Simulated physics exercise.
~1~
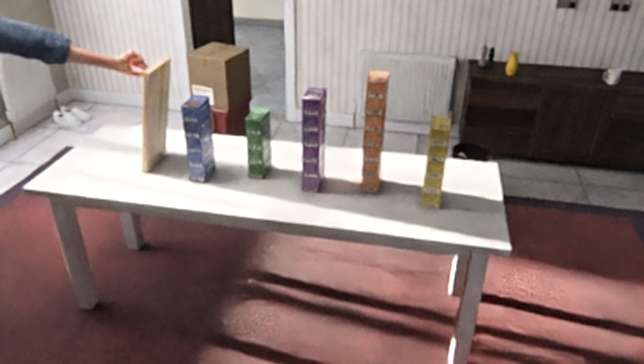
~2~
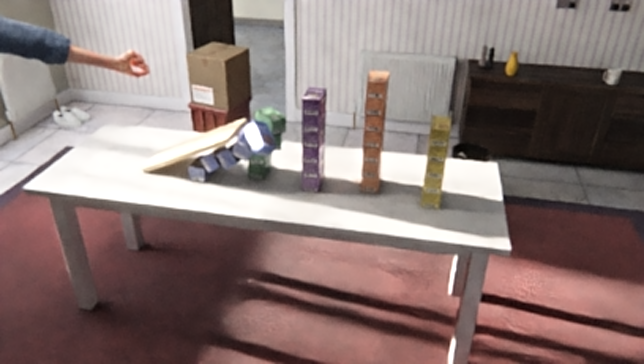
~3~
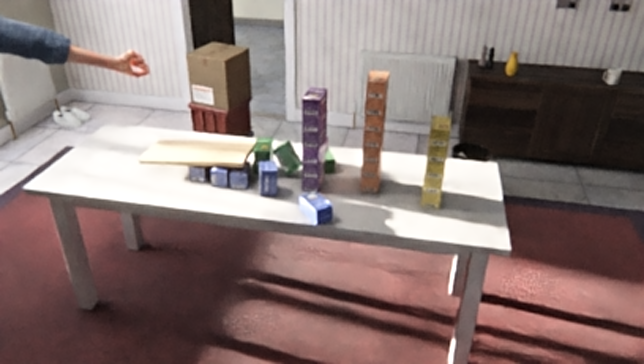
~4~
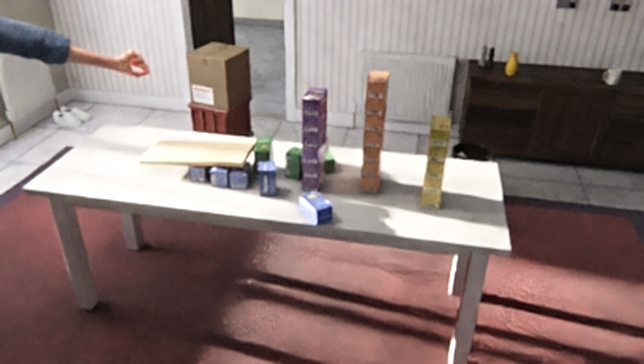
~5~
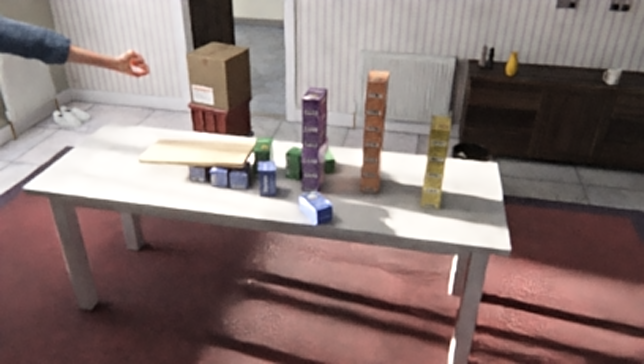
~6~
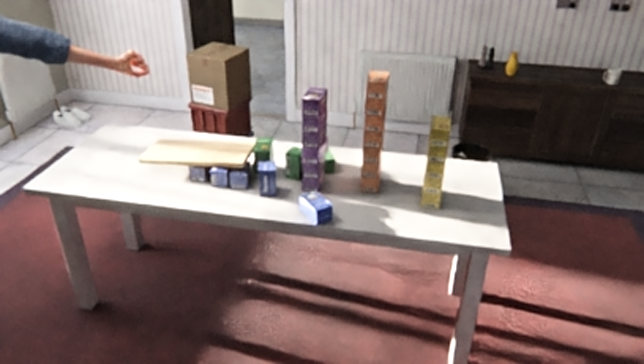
A wooden board, released by a hand at the left of a white table, topples to the right onto a blue stack of small blocks, which collapses and brings down the green stack beside it, leaving blocks scattered while the purple, orange and yellow stacks remain standing.
